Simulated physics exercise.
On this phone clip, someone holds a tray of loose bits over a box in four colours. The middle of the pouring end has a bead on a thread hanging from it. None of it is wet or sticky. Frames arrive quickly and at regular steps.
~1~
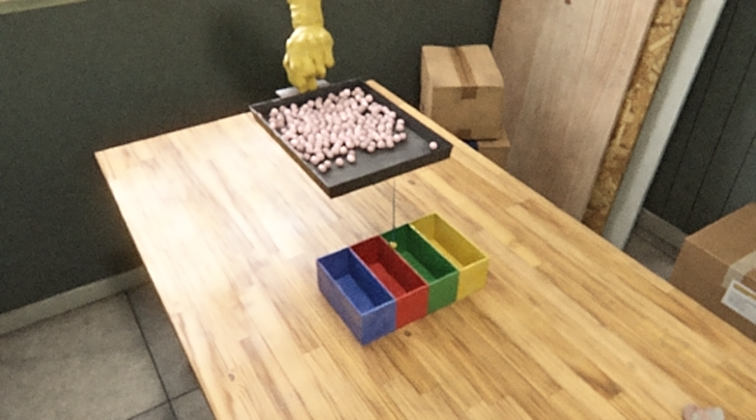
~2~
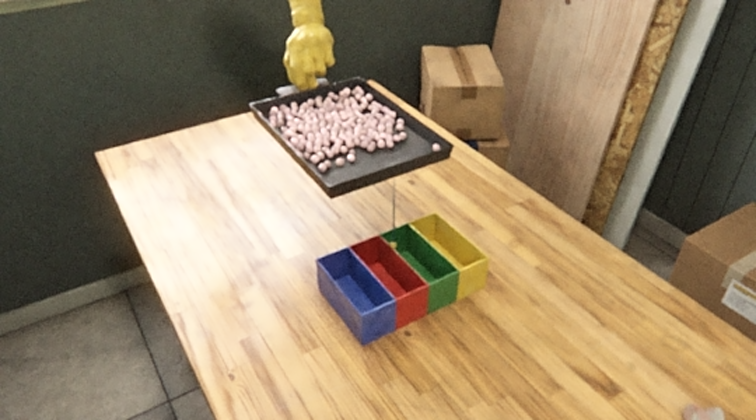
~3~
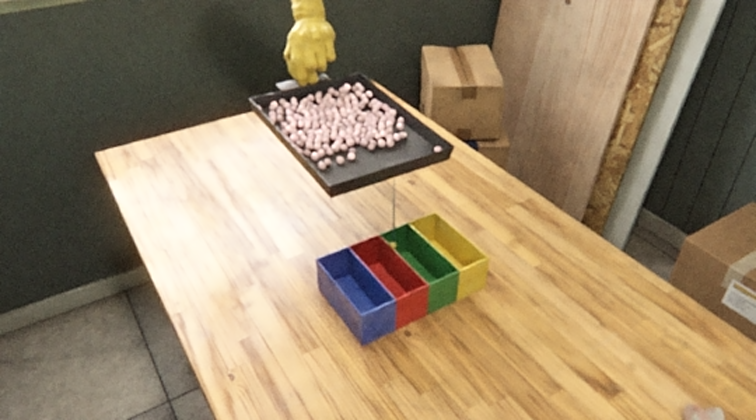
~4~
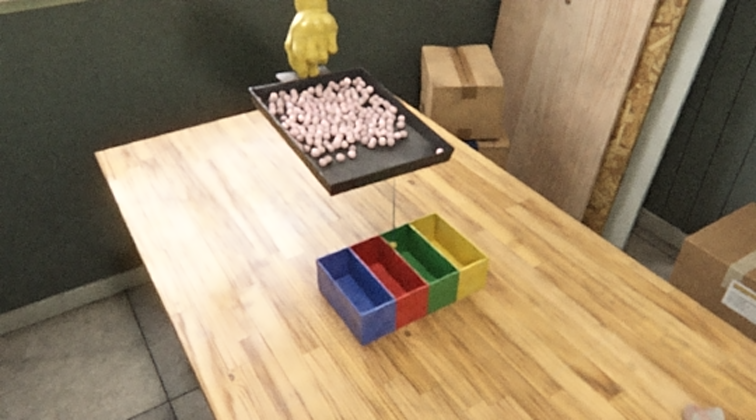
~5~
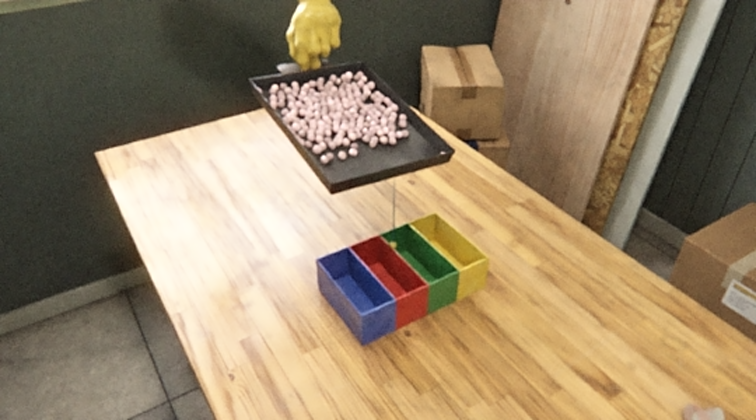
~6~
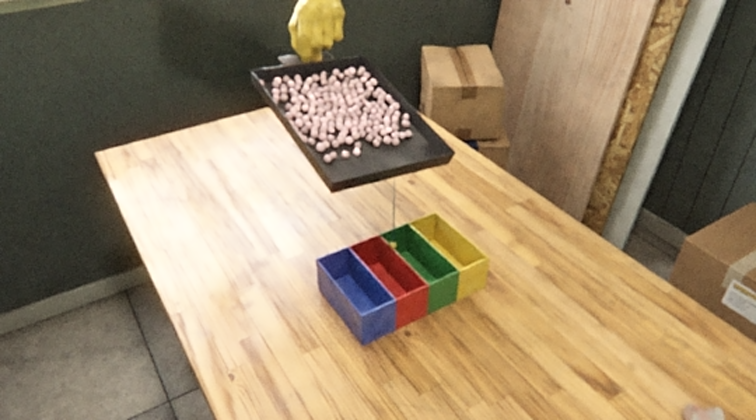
The footage shows a yellow-gloved hand holding a black tray of small pale pink pieces above a blue, red, green and yellow box; the hand gradually raises the tray's far end, and the pieces shift slightly.
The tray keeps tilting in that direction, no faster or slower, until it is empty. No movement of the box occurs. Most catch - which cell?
Cell: Yellow.
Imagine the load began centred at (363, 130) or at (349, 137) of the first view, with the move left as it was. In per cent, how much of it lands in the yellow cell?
It comes to about 60 per cent the first time and about 70 per cent the second.
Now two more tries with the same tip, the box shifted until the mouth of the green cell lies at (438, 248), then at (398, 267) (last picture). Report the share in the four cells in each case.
Close to 100 per cent, followed by close to 20 per cent.
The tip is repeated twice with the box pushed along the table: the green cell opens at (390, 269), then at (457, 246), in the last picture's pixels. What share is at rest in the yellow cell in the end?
In turn 10 and 10 in a hundred.
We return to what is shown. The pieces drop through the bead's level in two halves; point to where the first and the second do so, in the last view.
The opening part goes through (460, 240); what follows goes through (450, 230).
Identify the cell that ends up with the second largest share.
Runner-up - the green one.
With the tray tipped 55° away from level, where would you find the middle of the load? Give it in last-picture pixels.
Load centre: Approx. (409, 134).
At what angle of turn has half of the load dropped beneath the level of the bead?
A tilt of roughly 90°.
Soon after the last picture, tray tipped steeply; nearly all on the tray; a stray few in the green cell; a stray few falling or outside the box.
A little later, tray tipped right over; about a third on the tray; about a third in the yellow cell; a small part in the green cell; about a quarter falling or outside the box.
Later still, tray tipped past a quarter turn; about two thirds in the yellow cell; a small part in the green cell; a stray few in the blue cell; about a quarter falling or outside the box.
By the end, tray tipped past a quarter turn; about two thirds in the yellow cell; a small part in the green cell; a stray few in the blue cell; none in the red cell; about a quarter outside the box.
